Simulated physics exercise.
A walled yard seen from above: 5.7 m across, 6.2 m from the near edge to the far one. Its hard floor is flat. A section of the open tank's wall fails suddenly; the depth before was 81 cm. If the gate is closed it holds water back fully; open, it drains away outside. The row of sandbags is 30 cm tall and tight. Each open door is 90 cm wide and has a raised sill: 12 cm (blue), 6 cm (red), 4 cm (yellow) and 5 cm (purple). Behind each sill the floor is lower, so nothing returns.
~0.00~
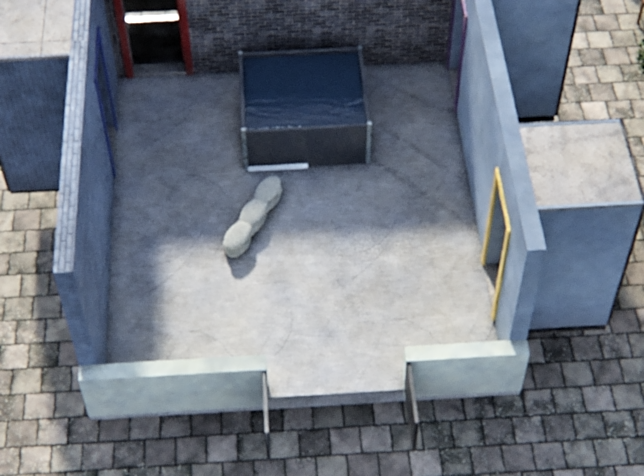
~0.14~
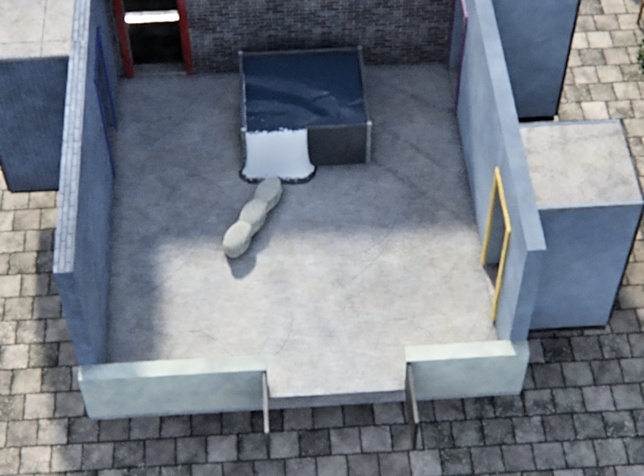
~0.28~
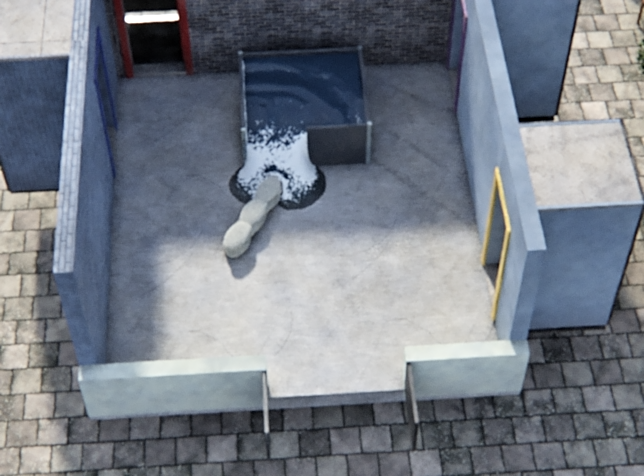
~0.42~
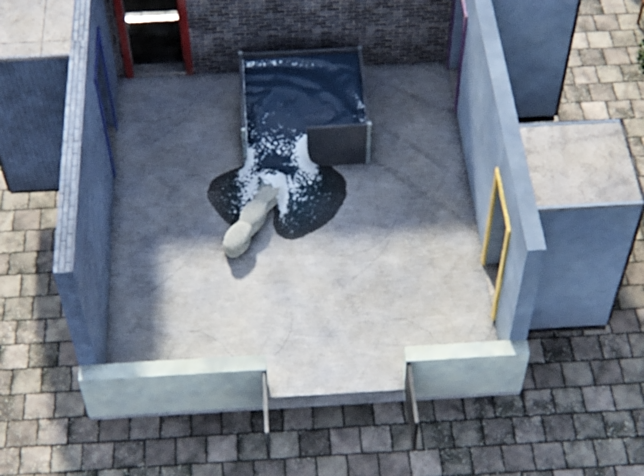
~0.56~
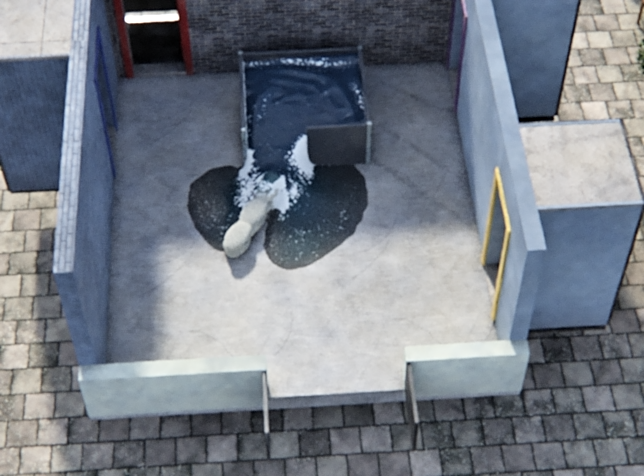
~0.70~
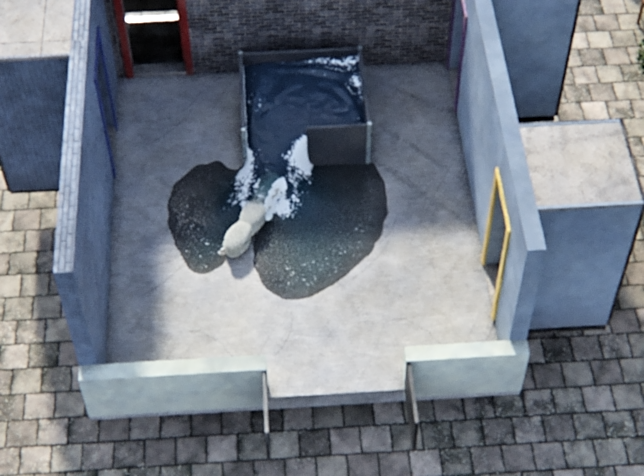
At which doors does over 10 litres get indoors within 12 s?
The water let in: At the blue door it stays under the limit; at the red door it does not reach the limit; at the yellow door it goes over the limit; at the purple door it exceeds the limit.
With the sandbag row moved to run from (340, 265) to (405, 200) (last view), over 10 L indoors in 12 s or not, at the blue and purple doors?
Against that limit: Blue under, purple not over.
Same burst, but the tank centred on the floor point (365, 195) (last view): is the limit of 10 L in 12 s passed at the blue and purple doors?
Against that limit: Blue below, purple under.
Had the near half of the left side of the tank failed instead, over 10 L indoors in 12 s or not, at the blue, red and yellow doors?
Against that limit: Blue over, red past it, yellow over.
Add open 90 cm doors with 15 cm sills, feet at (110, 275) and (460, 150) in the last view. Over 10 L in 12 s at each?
In turn: Above, below.
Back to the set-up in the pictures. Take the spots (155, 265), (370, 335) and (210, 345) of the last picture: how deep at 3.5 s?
In that order: 6, 2 and 8 cm.
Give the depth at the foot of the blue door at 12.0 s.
About 2.5 cm.
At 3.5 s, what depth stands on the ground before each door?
In cm: Blue 4, red 0, yellow 10, purple 0.
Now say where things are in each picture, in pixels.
The first frame shows still water, 81 cm deep, in the open tank at (303, 92).
In the second frame, water pours out at (277, 152) and has run 0.6 m, to (242, 172); typically 10 cm deep outside, 81 cm at the open tank's back.
In the third frame, water pours out at (277, 154) and has run 0.9 m, to (305, 203); typically 16 cm deep outside, 81 cm at the open tank's back.
In the fourth frame, water pours out at (277, 156) and has run 1.4 m, to (299, 234); typically 9 cm deep outside, 77 cm at the open tank's back.
In the fifth frame, the front is at (305, 261), 2.0 m from the gap at (277, 155); 3.5 m2 of floor is under water; 70 cm left at the back of the open tank.
In the sixth frame, water pours out at (277, 155) and has run 2.6 m, to (296, 294); typically 4 cm deep outside, 70 cm at the open tank's back.
After 1.4 s water covers 45 % of the floor and is deepest (57 cm) near (273, 187); blue door not reached, red door not reached, yellow door not reached, purple door not reached.
After 2.2 s water covers 65 % of the floor and is deepest (42 cm) near (273, 187); blue door 2 cm at the sill, 0 L in, red door not reached, yellow door 9 cm at the sill, 4 L in, purple door not reached.
After 3.5 s water covers 70 % of the floor and is deepest (30 cm) near (273, 187); blue door 4 cm at the sill, 0 L in, red door not reached, yellow door 10 cm at the sill, 33 L in, purple door not reached.
After 7.0 s water covers 85 % of the floor and is deepest (15 cm) near (273, 187); blue door 3 cm at the sill, 0 L in, red door 4 cm at the sill, 1 L in, yellow door 12 cm at the sill, 131 L in, purple door 1 cm at the sill, 0 L in.
After 12.0 s water covers 95 % of the floor and is deepest (10 cm) near (383, 77); blue door 2 cm at the sill, 0 L in, red door 4 cm at the sill, 1 L in, yellow door 7 cm at the sill, 211 L in, purple door 9 cm at the sill, 29 L in.
